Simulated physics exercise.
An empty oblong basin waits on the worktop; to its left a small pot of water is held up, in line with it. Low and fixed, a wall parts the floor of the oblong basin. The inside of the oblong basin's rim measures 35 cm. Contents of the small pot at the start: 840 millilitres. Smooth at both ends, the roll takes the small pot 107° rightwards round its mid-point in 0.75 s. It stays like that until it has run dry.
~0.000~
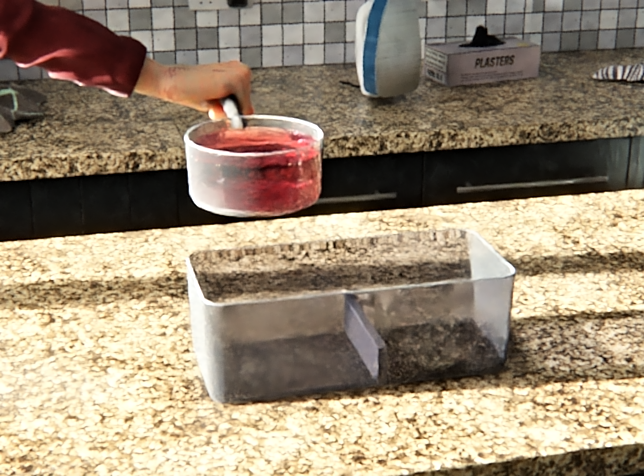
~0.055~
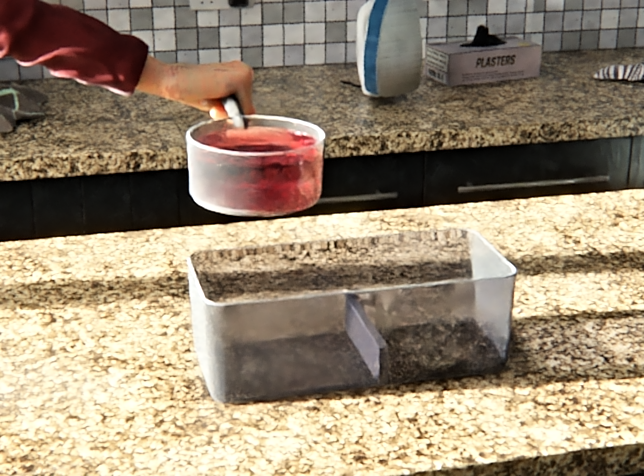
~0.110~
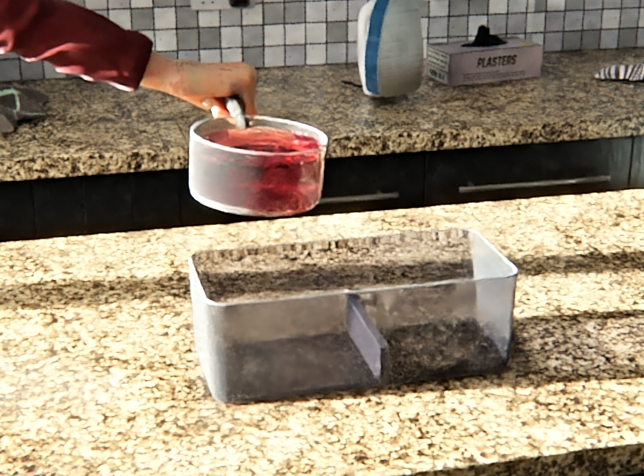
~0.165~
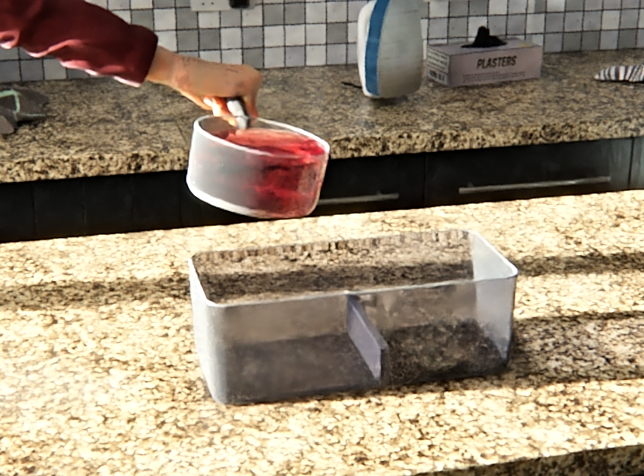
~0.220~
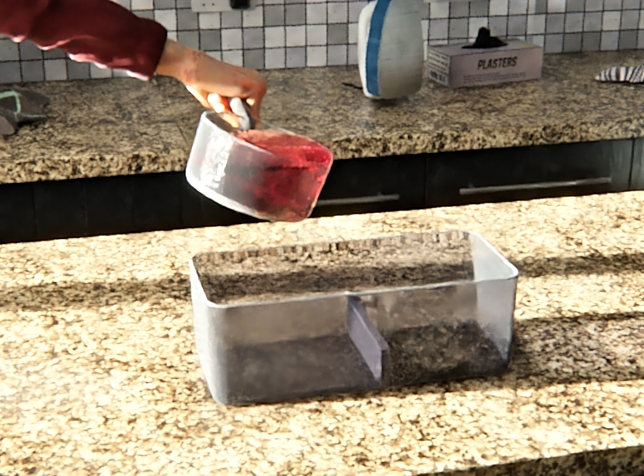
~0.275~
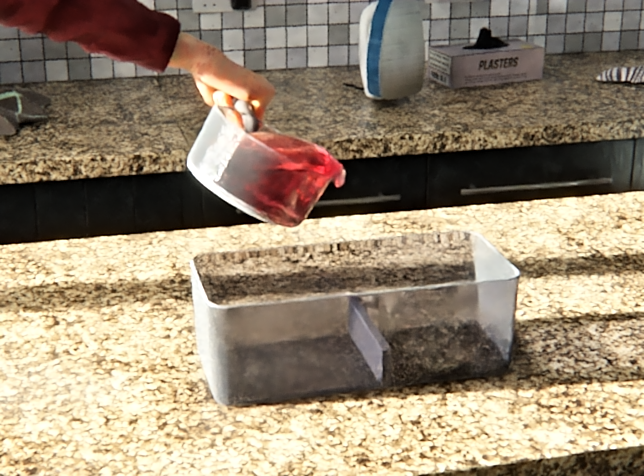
A hand tilts a small clear pot of red liquid rightwards above an empty divided basin.
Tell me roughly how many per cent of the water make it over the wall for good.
Roughly 52 per cent make it over.
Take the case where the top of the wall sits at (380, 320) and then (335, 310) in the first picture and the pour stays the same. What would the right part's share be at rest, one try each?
First try about 30 %, second try about 75 %.
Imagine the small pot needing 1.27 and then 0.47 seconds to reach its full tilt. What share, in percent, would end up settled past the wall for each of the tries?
65 per cent first, 35 per cent second.
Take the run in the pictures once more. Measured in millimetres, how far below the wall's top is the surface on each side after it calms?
Roughly 28 mm on the left side and roughly 22 mm on the right.
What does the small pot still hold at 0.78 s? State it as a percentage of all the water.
About 4 percent.
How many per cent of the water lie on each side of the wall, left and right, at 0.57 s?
Lab note: Left near 10 %, right near 34.
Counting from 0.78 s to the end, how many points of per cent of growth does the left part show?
Roughly 7 in a hundred.
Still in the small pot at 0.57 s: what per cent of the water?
Fraction remaining: Approx. 22 per cent.
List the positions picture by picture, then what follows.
Tilt 0°; pouring edge (320, 132); surface from (189, 148) to (318, 140); the oblong basin's rim runs from (195, 280) to (494, 252); the wall's top is at (365, 322), in the first picture.
Tilt 1°; pouring edge (322, 133); surface from (191, 147) to (318, 139), in the second picture.
Tilt 6°; pouring edge (325, 138); surface from (193, 146) to (321, 141), in the third picture.
Tilt 12°; pouring edge (327, 147); surface from (195, 146) to (324, 143), in the fourth picture.
Tilt 21°; pouring edge (329, 158); surface from (196, 148) to (323, 151); 2 per cent is over the edge, in the fifth picture.
Tilt 32°; pouring edge (329, 172); surface from (196, 149) to (320, 159); 7 per cent is over the edge, in the sixth picture.
After 0.57 s the tilt is 92° and 22 per cent is still to pour, 9 is left of the wall and 34 right of it.
After 0.78 s the tilt is 107° and 4 per cent is still to pour, 39 is left of the wall and 53 right of it.
After 1.01 s the tilt is 107° and 0 per cent is still to pour, 45 is left of the wall and 52 right of it.
After 1.25 s the tilt is 107° and 0 per cent is still to pour, 46 is left of the wall and 52 right of it.
In the end 46 per cent lies left of the wall, 52 right of it and 1 outside.
